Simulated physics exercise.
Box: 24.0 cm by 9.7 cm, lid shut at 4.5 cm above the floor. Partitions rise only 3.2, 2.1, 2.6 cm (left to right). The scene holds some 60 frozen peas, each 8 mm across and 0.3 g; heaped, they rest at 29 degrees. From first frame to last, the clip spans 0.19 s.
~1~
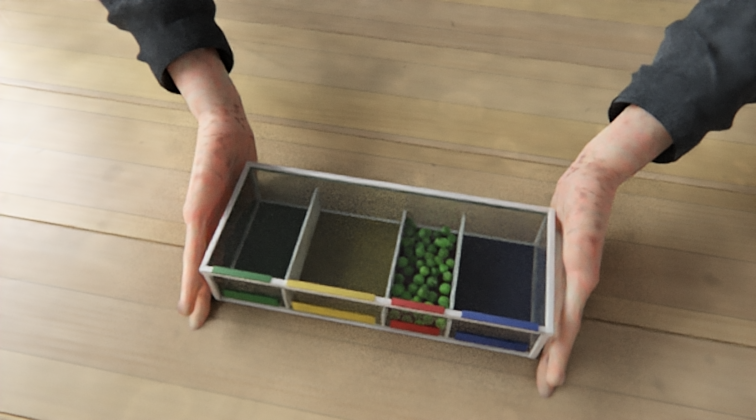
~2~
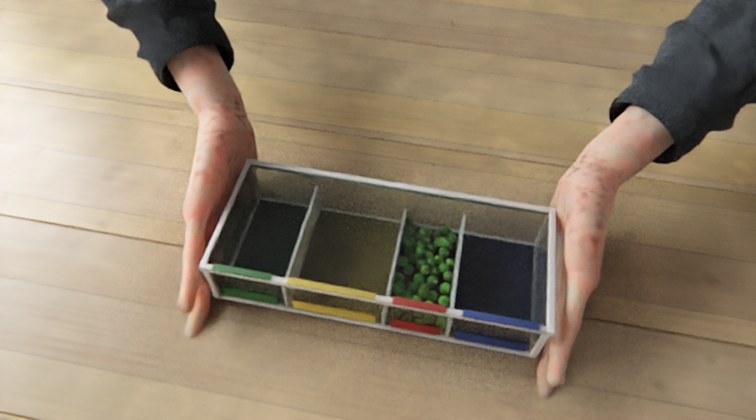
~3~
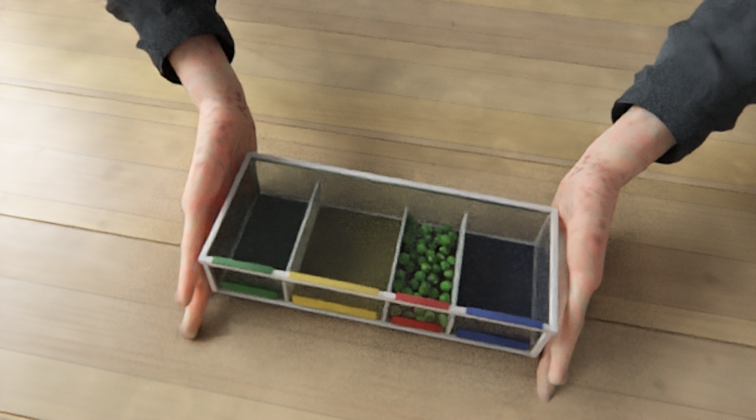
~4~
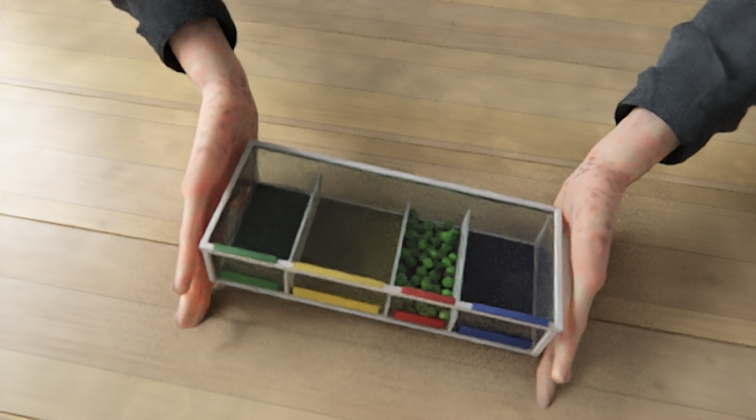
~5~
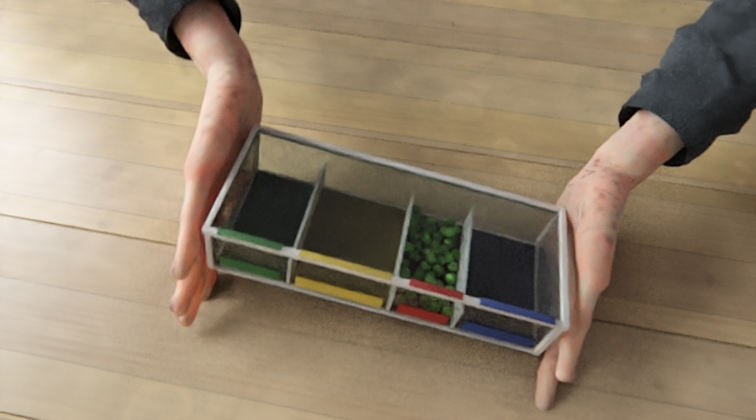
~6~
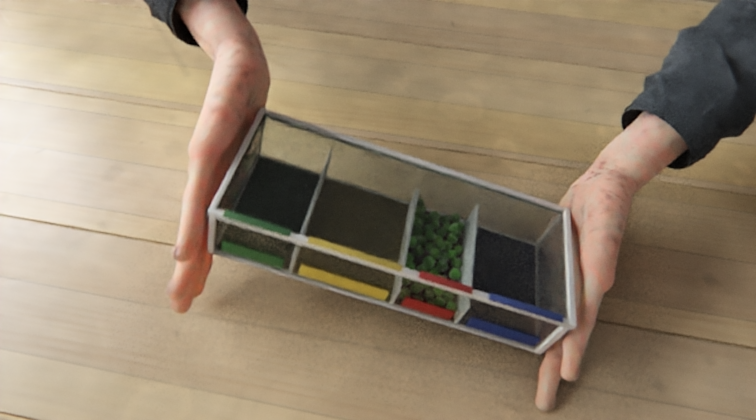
Two hands held a clear, divided box with small green peas in the red-marked section, then gradually raised its left side, tilting it down toward the right while the peas stayed in their section.
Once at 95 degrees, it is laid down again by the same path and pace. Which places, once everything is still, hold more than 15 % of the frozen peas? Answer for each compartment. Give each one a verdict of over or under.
Red compartment - over; blue compartment - over; green compartment - under; yellow compartment - under.
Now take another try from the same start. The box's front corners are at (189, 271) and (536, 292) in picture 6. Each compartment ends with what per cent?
Red 0; blue 0; green 45; yellow 55.
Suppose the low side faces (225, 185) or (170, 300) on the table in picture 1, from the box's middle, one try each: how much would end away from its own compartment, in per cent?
About 90 per cent on the first try and 95 per cent on the second.
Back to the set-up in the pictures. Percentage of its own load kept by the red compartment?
My estimate is roughly 20 percent.
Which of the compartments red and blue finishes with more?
More ends up in the blue one.
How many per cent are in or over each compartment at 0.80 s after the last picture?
Red = 95, blue = 5, green = 0, yellow = 0 (per cent).
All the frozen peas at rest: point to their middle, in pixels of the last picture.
Around (509, 258).
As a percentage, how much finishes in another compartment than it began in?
It works out to about 75 per cent.
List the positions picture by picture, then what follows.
Box tilt 0 degrees, front corners at (207, 268) and (546, 328); red 100 %, in the first picture.
Box tilt 1 degrees, front corners at (207, 265) and (547, 328), in the second picture.
Box tilt 3 degrees, front corners at (206, 258) and (550, 327), in the third picture.
Box tilt 6 degrees, front corners at (207, 245) and (555, 325), lowest corner right back, in the fourth picture.
Box tilt 10 degrees, front corners at (210, 229) and (562, 323), lowest corner right back, in the fifth picture.
Box tilt 15 degrees, front corners at (216, 211) and (568, 321), lowest corner right back; red 100 %, in the sixth picture.
Then, 0.80 s after the last picture, tilt 95 degrees; red 95 %, blue 5 %.
Then, 1.33 s after the last picture, tilt 43 degrees; red 25 %, blue 75 %.
Then, 1.93 s after the last picture, tilt 0 degrees; red 25 %, blue 75 %.
In the end, red 25 %, blue 75 %, green 0 %, yellow 0 %.
